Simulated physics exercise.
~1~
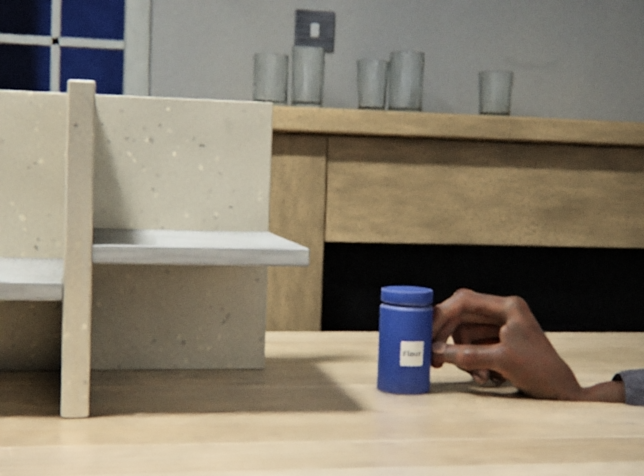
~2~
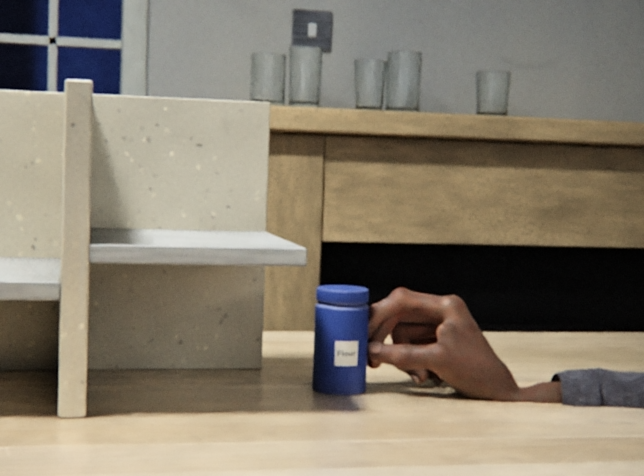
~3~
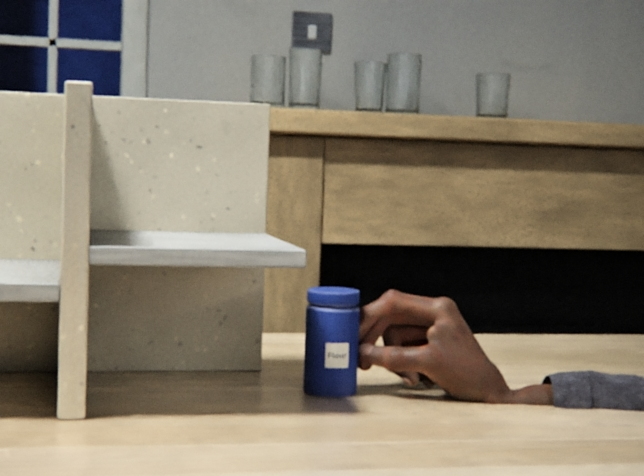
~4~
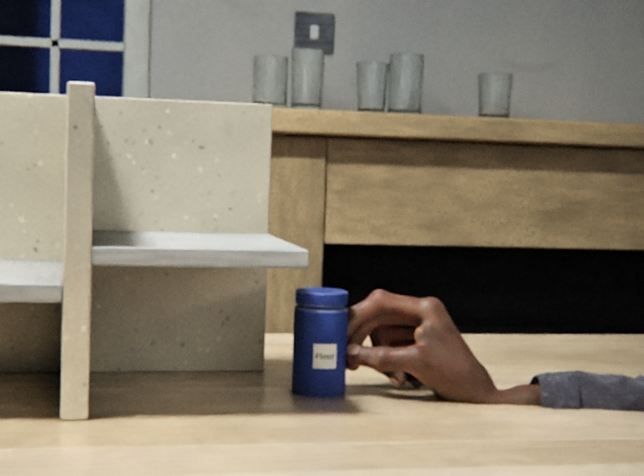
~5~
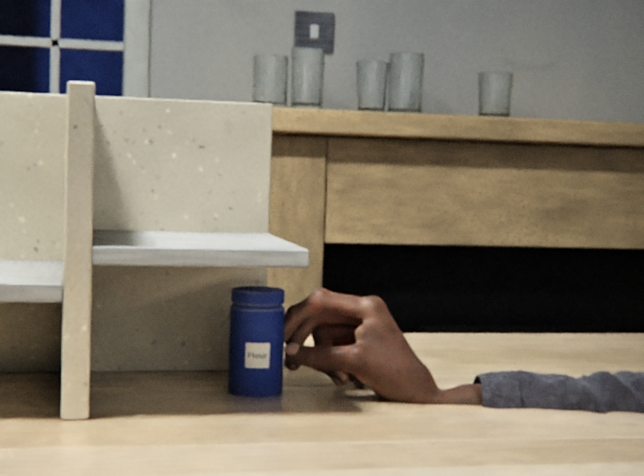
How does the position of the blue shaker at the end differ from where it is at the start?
At the start the blue shaker stands on the open table to the right of the shelf unit, and by the end it is farther left, standing underneath the ledge.
